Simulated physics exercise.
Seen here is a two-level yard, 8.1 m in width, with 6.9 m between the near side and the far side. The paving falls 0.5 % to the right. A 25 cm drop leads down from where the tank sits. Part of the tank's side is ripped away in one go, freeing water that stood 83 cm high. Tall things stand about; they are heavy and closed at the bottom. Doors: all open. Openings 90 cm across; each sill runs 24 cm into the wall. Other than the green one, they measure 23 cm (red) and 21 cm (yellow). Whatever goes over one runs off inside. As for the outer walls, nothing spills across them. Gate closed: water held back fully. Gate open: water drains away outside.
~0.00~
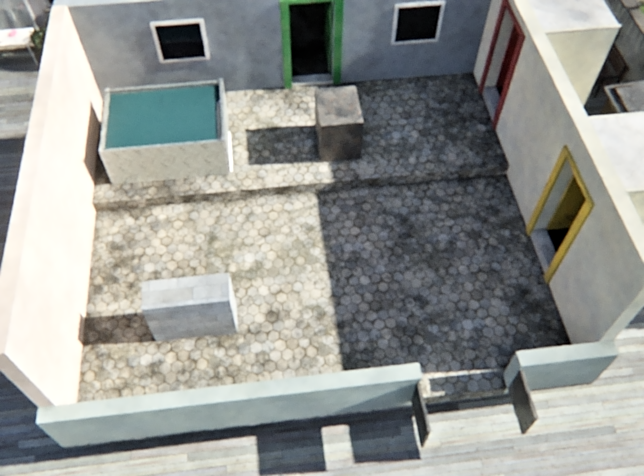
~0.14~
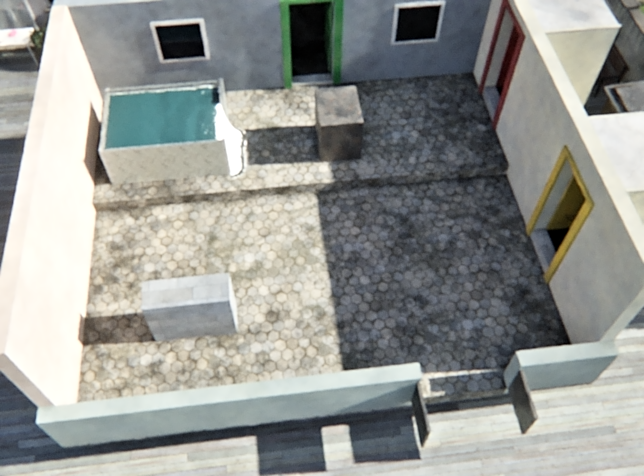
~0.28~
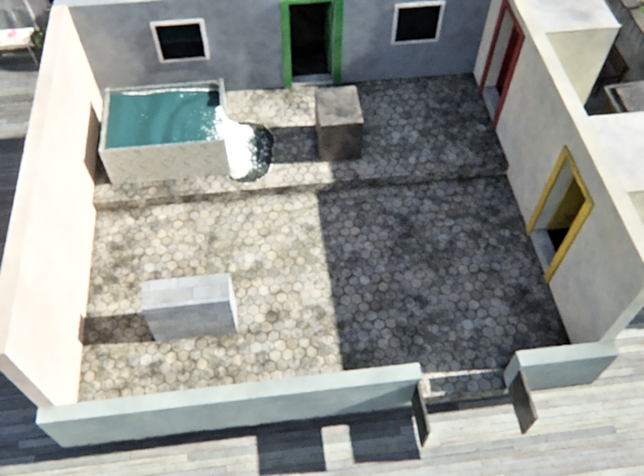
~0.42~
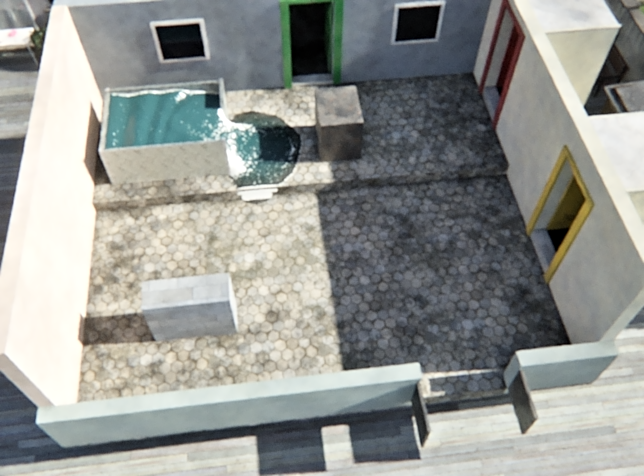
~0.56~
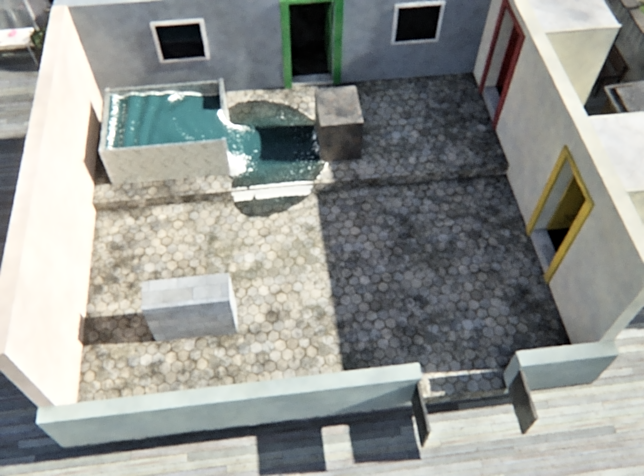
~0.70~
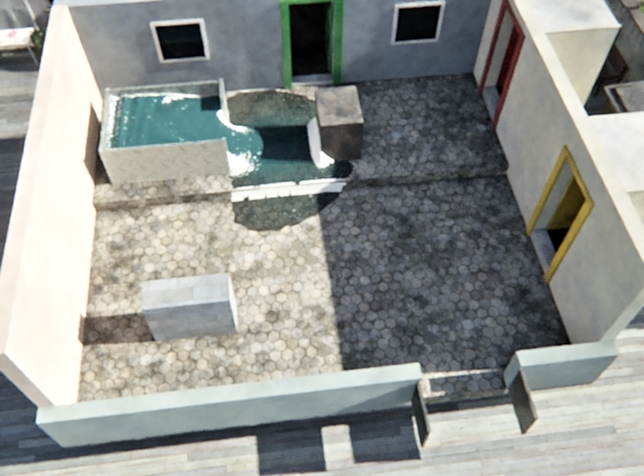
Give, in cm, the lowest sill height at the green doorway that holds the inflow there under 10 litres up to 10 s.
The lowest height is close to 29 cm.
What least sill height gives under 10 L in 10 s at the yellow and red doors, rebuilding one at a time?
You'd want about 10.5 centimetres at yellow and about 12.0 centimetres at red.
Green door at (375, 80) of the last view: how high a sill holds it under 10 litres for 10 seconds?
Close to 10.5 cm at the least.
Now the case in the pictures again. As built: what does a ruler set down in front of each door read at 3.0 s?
Depth at red 15 cm, at yellow 13 cm, at green 20 cm.
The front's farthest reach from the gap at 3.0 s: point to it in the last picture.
The farthest wet point sits near (570, 365).
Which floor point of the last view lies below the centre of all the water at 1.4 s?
Look at about (227, 148) in the last view.
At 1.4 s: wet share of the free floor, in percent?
Wet share: Near 25 %.
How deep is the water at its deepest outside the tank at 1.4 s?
Up to some 48 centimetres, I'd say.
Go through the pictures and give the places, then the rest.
Still water, 83 cm deep, in the tank at (165, 117); the green door at (312, 48) is dry, in the first frame.
The front is at (242, 139), 0.3 m from the gap at (225, 142); 0.3 m2 of floor is wet, 83 cm left at the back, in the second frame.
The front is at (270, 145), 0.9 m from the gap at (225, 142); 1.1 m2 of floor is wet, 83 cm left at the back, in the third frame.
The gap is at (226, 143), the front 1.4 m out at (297, 149); the back of the tank holds 81 cm, in the fourth frame.
The front is at (321, 165), 1.8 m from the gap at (226, 143); 4.1 m2 of floor is wet, 73 cm left at the back, in the fifth frame.
The front is at (349, 168), 2.4 m from the gap at (226, 143); 5.5 m2 of floor is wet, 70 cm left at the back; the green door at (312, 48), 2.6 m from the gap, is still 0.5 m from the nearest water, in the sixth frame.
After 1.4 s water covers 25 % of the floor, deepest (48 cm) near (315, 148); 15 cm at the green door, 0 litres in over its 8 cm sill.
After 3.0 s water covers 50 % of the floor, deepest (42 cm) near (570, 365); 20 cm at the green door, 160 litres in over its 8 cm sill.
After 10.0 s water covers 75 % of the floor, deepest (9 cm) near (532, 264); 6 cm at the green door, 274 litres in over its 8 cm sill.
At the green door as built, the water arrived by 0.9 s and peaked near 23 cm at 2.0 s.
With a sill of 25.5 cm, 24 litres would have come in within the 10 s; with 34.5 cm, 1 litre. So under 10 litres takes about 29 cm.
